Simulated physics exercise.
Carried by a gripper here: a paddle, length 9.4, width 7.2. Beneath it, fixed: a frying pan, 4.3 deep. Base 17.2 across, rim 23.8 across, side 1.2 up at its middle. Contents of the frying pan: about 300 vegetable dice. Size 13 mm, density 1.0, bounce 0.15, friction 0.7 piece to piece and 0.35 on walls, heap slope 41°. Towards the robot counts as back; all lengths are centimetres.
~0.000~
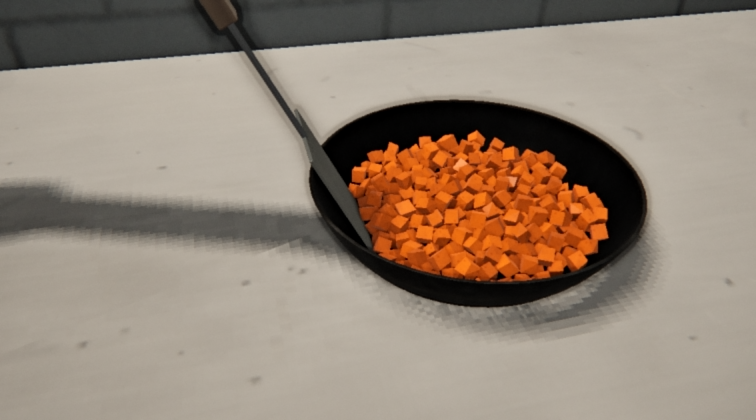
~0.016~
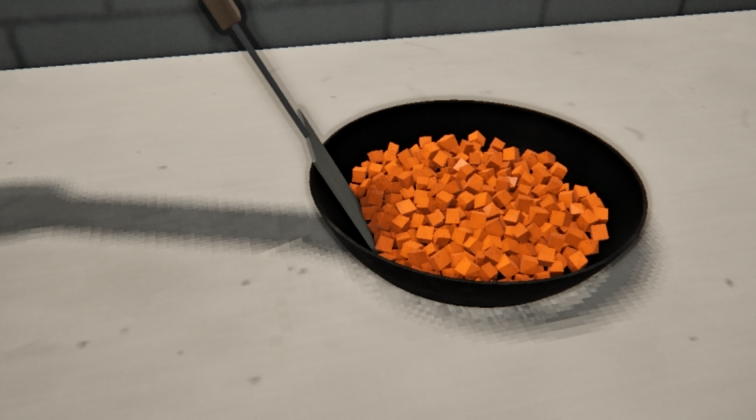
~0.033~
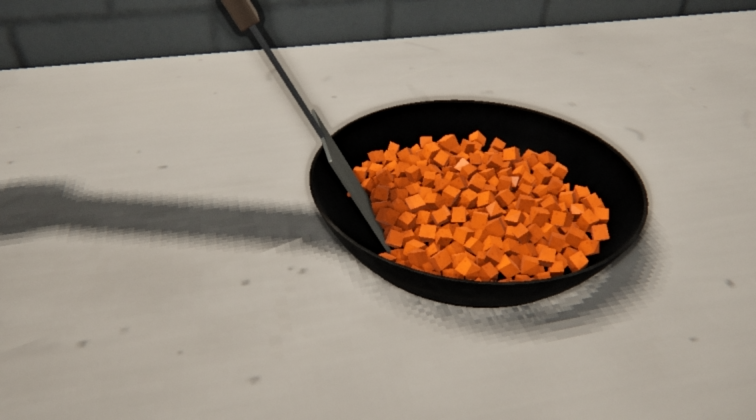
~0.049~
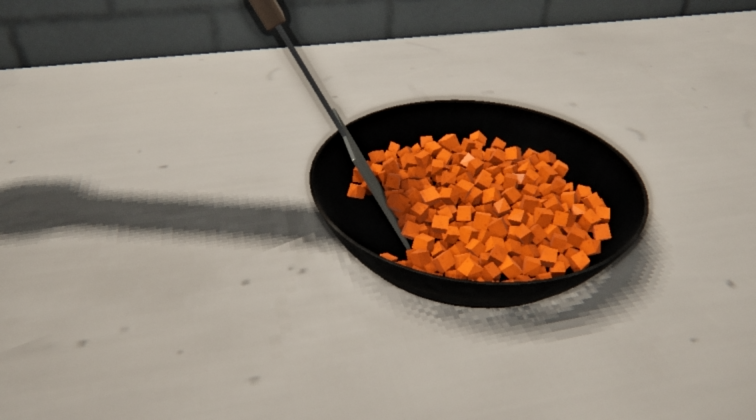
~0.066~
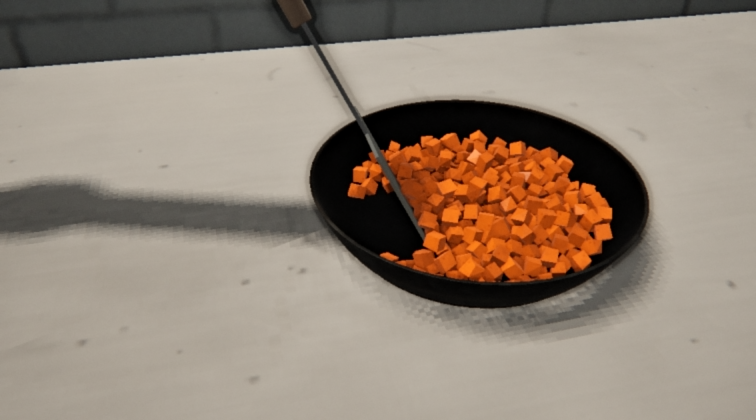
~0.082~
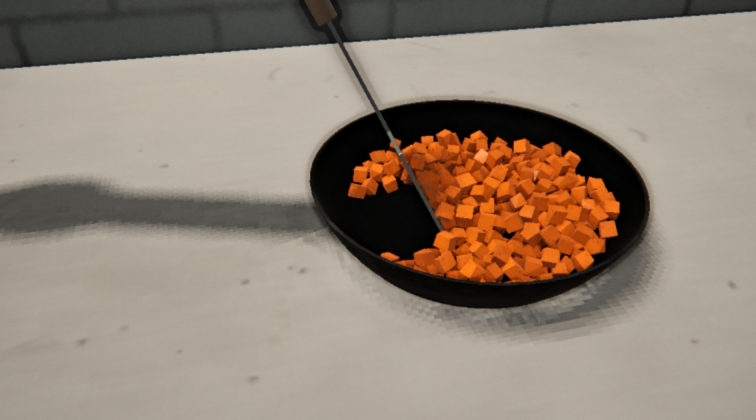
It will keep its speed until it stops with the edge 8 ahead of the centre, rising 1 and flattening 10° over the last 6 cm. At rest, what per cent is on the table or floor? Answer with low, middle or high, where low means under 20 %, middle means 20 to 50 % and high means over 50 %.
Middle.
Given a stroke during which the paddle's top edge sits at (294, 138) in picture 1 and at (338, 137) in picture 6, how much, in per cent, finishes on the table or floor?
It works out to about 10 %, more or less.
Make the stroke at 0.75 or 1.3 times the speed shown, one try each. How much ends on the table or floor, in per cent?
Estimates, in order: 20 % and 35 %.
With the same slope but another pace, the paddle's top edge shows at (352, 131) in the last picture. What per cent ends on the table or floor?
My guess is around 10 percent.
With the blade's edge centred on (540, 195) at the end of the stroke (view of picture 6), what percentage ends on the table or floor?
Something near 10 in a hundred.
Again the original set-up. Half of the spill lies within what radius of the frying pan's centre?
Estimate: Near 20 cm.
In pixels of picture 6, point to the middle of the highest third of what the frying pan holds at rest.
About (571, 167).
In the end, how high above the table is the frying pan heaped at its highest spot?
About 5.5 cm above the table.
After 0.12 s, sloping 64°, highest piece 6 above the table; 301 in the frying pan.
After 0.16 s, sloping 60°, highest piece 7 above the table; 301 in the frying pan.
After 0.38 s, sloping 54°, highest piece 6 above the table; 221 in the frying pan, 64 on the table or floor, 16 on the blade or in flight.
After 1.43 s, sloping 54°, highest piece 5 above the table; 220 in the frying pan, 81 on the table or floor.
At rest, 220 in the frying pan, 81 on the table or floor. That is 27 % on the table or floor.
